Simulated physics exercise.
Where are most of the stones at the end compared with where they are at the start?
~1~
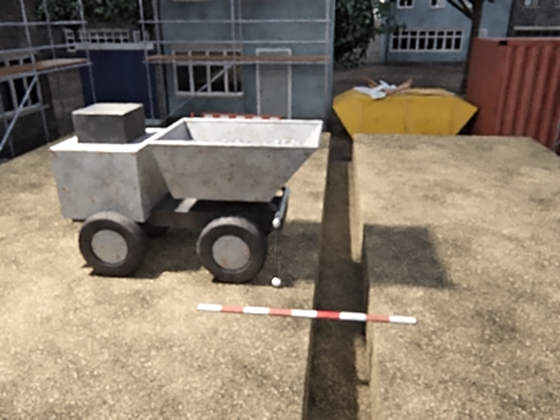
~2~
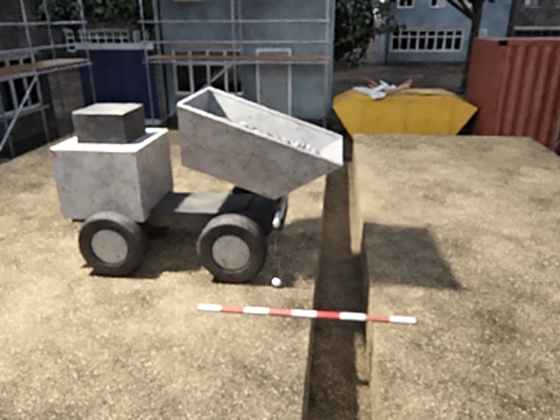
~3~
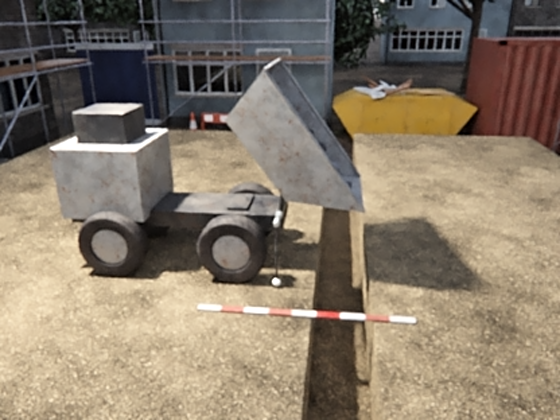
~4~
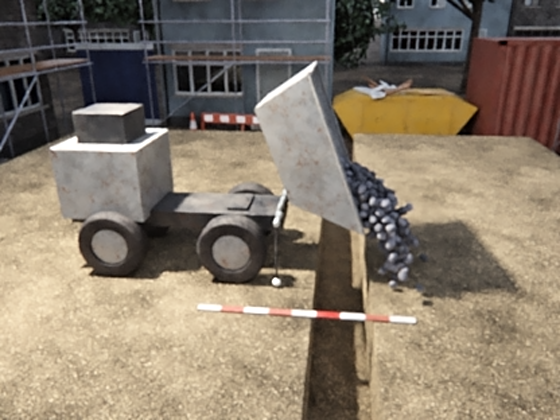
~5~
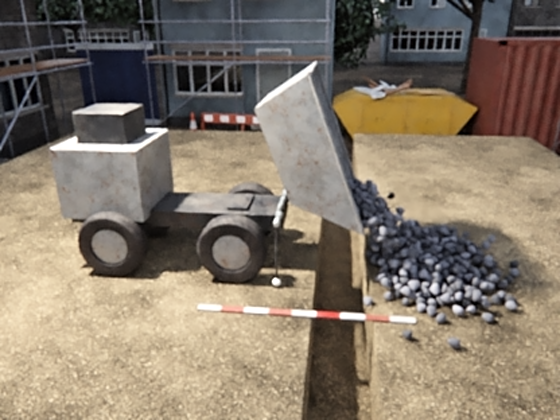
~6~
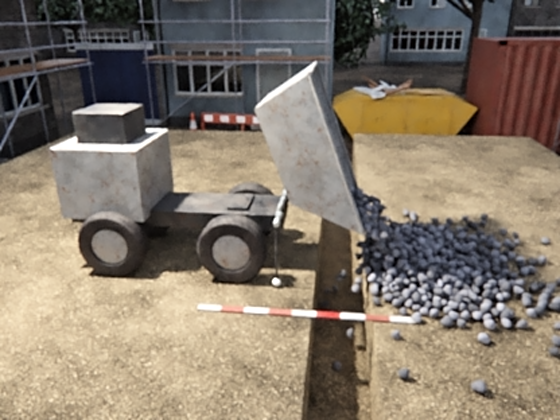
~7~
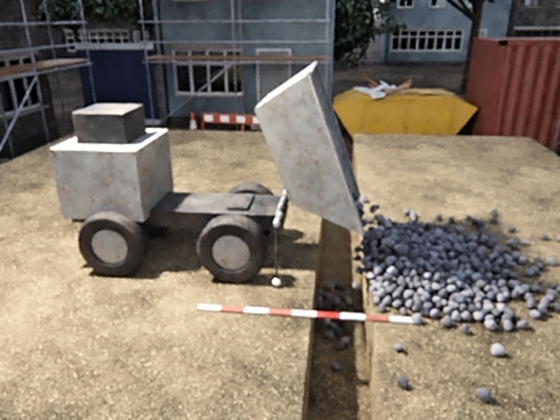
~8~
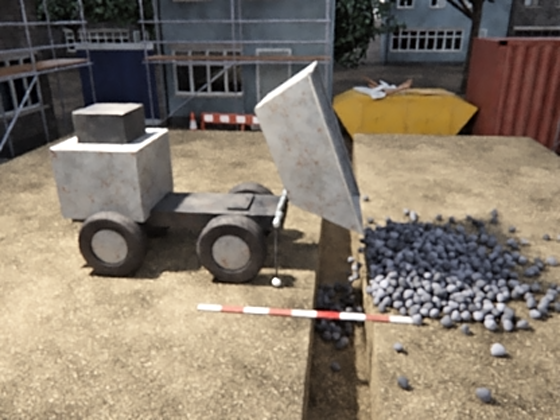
At the start the stones are inside the dumper's body, to the left of the trench. By the end most of them lie in a spread-out heap on the ground to the right of the trench.
